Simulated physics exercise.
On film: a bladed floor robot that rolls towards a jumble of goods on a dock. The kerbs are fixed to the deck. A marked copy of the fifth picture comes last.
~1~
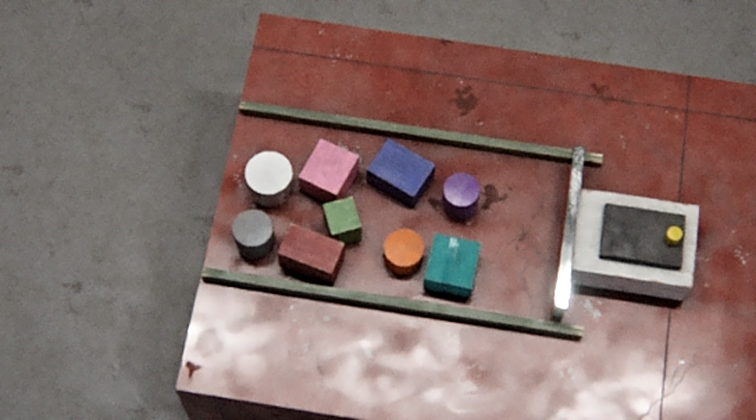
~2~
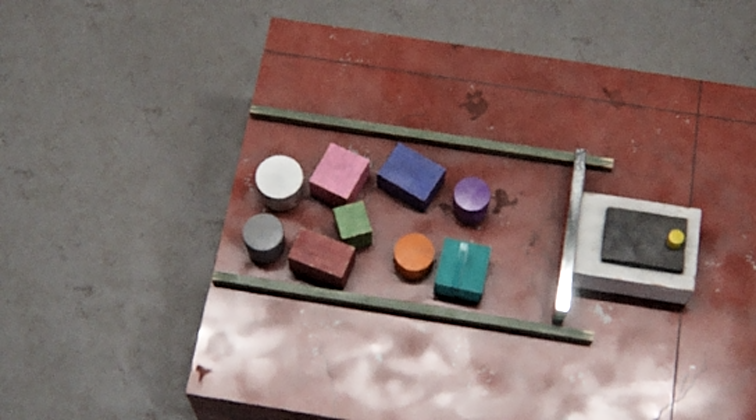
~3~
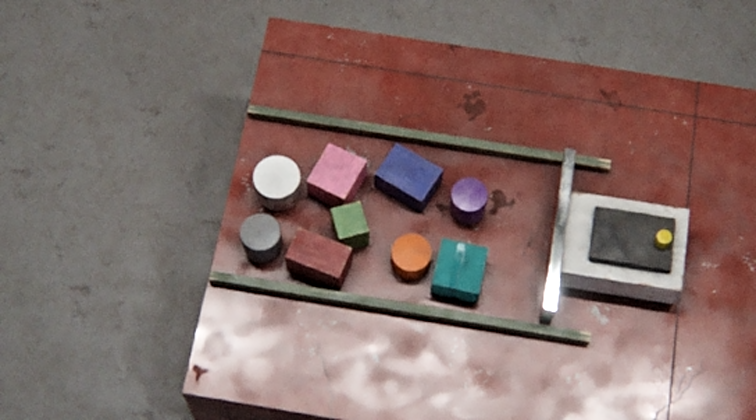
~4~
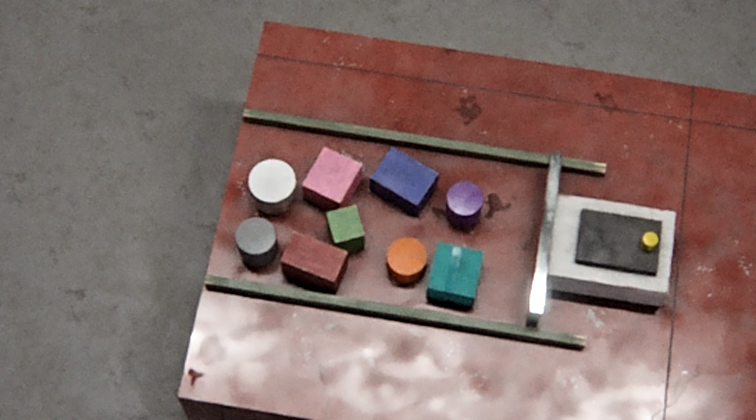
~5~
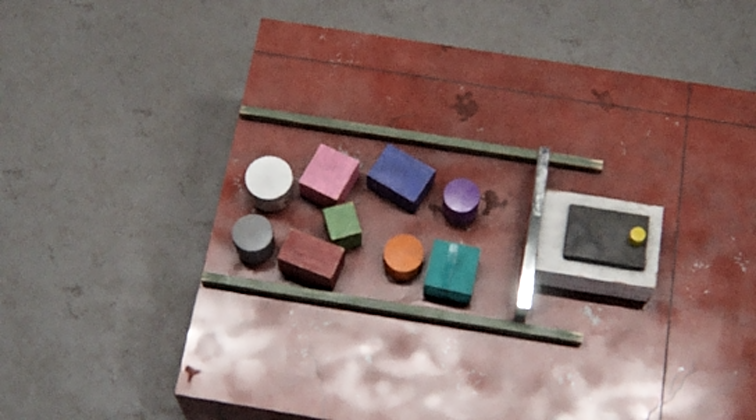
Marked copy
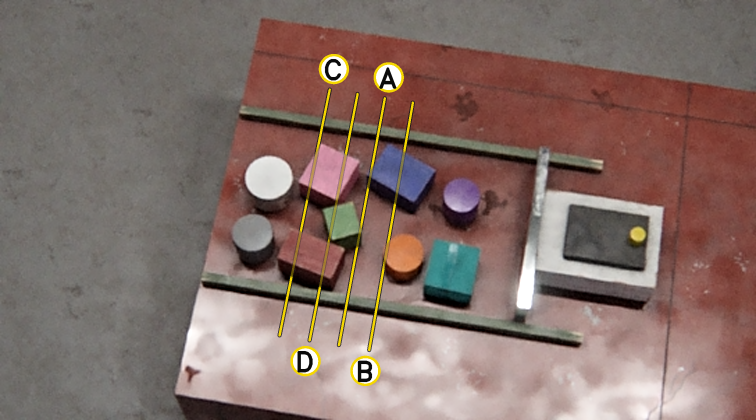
A white robot with a wide blade rolled slowly a short way left between two rails on a reddish dock, towards a jumble of colourful boxes and round containers that stayed where they were.
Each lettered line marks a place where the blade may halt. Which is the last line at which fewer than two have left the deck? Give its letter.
As far as mark D.
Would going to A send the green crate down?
No.
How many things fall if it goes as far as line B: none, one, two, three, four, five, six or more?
By then, none.
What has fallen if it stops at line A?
It is the grey canister.
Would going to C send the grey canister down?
Yes.
On the marked copy, A at (363, 217); B at (392, 222); C at (306, 208); D at (335, 213).
Taking D. A third of the way, robot (528, 224); turquoise box (424, 267); orange canister (382, 255).
Two thirds of the way, robot (455, 213); grey canister (221, 233); red crate (262, 263).
When it is over, robot (404, 205); grey canister over the edge; red crate (212, 254); one fallen.
As for the rest, A is within the limit but short; B is within the limit but short; C drops three.
